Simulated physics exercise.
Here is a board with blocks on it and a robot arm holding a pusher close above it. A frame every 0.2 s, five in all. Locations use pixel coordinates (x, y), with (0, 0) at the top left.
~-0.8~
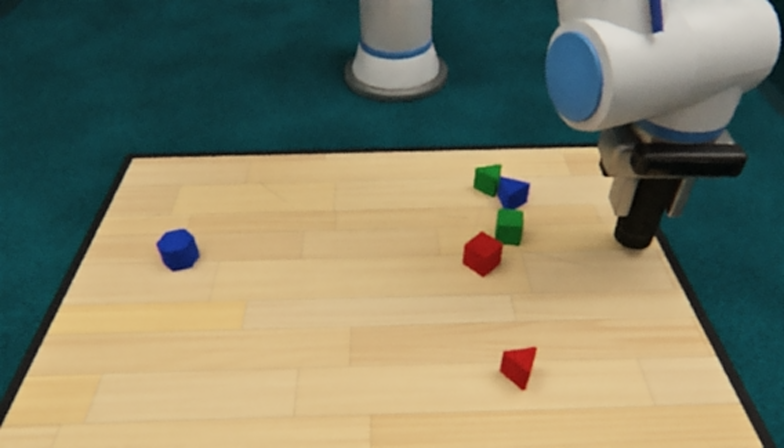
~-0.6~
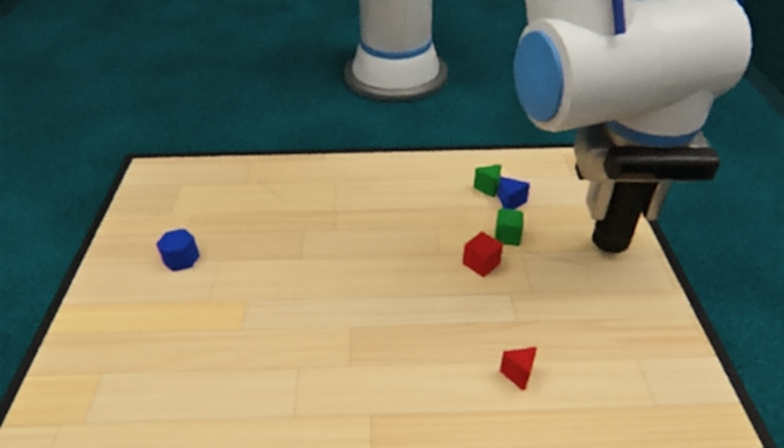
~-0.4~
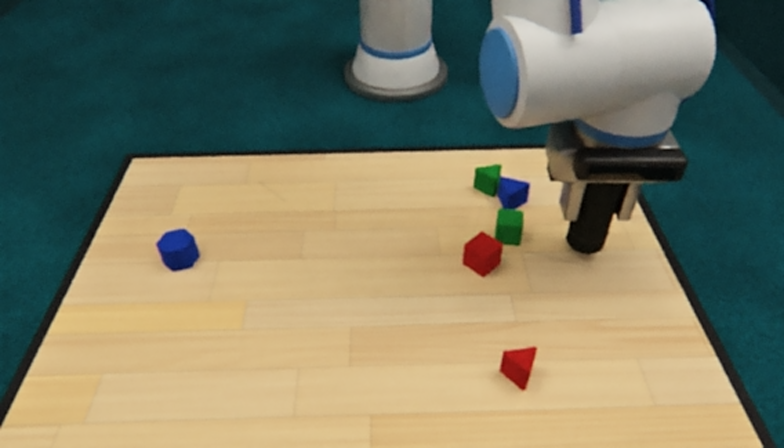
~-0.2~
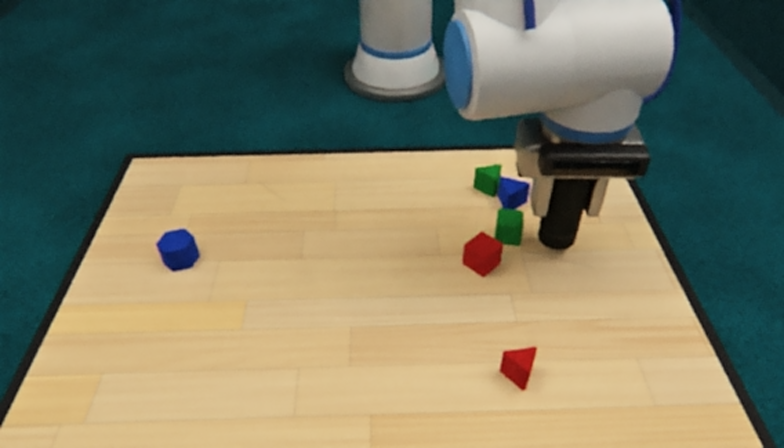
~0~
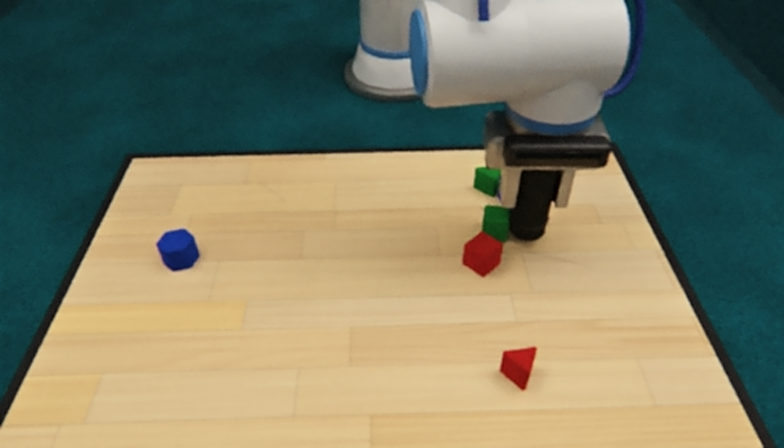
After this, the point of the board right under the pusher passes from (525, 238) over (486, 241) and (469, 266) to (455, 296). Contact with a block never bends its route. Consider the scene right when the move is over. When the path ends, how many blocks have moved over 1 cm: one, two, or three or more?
The count will be 2.
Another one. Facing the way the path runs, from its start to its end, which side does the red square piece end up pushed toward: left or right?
Its sideways move is to the left.
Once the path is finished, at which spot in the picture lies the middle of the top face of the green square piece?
Close to (461, 208).
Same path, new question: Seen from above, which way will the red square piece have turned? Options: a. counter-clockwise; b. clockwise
That would be a.
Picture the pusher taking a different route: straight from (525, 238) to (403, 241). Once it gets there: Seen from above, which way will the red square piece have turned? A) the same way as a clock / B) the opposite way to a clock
B - the opposite way to a clock.
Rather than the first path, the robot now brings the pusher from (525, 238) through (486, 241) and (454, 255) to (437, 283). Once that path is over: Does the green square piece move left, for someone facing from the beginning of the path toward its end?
I expect not.
The first path, step by step. One third of the way, pusher at (486, 233); green square piece at (461, 208), turned 40° clockwise.
Two thirds of the way, pusher at (470, 258); red square piece at (480, 271), turned 65° anticlockwise; green square piece at (461, 208), turned 40° clockwise.
At the end, pusher at (456, 287); red square piece at (482, 298), turned 95° anticlockwise; green square piece at (461, 208), turned 40° clockwise; blue triangular block still.
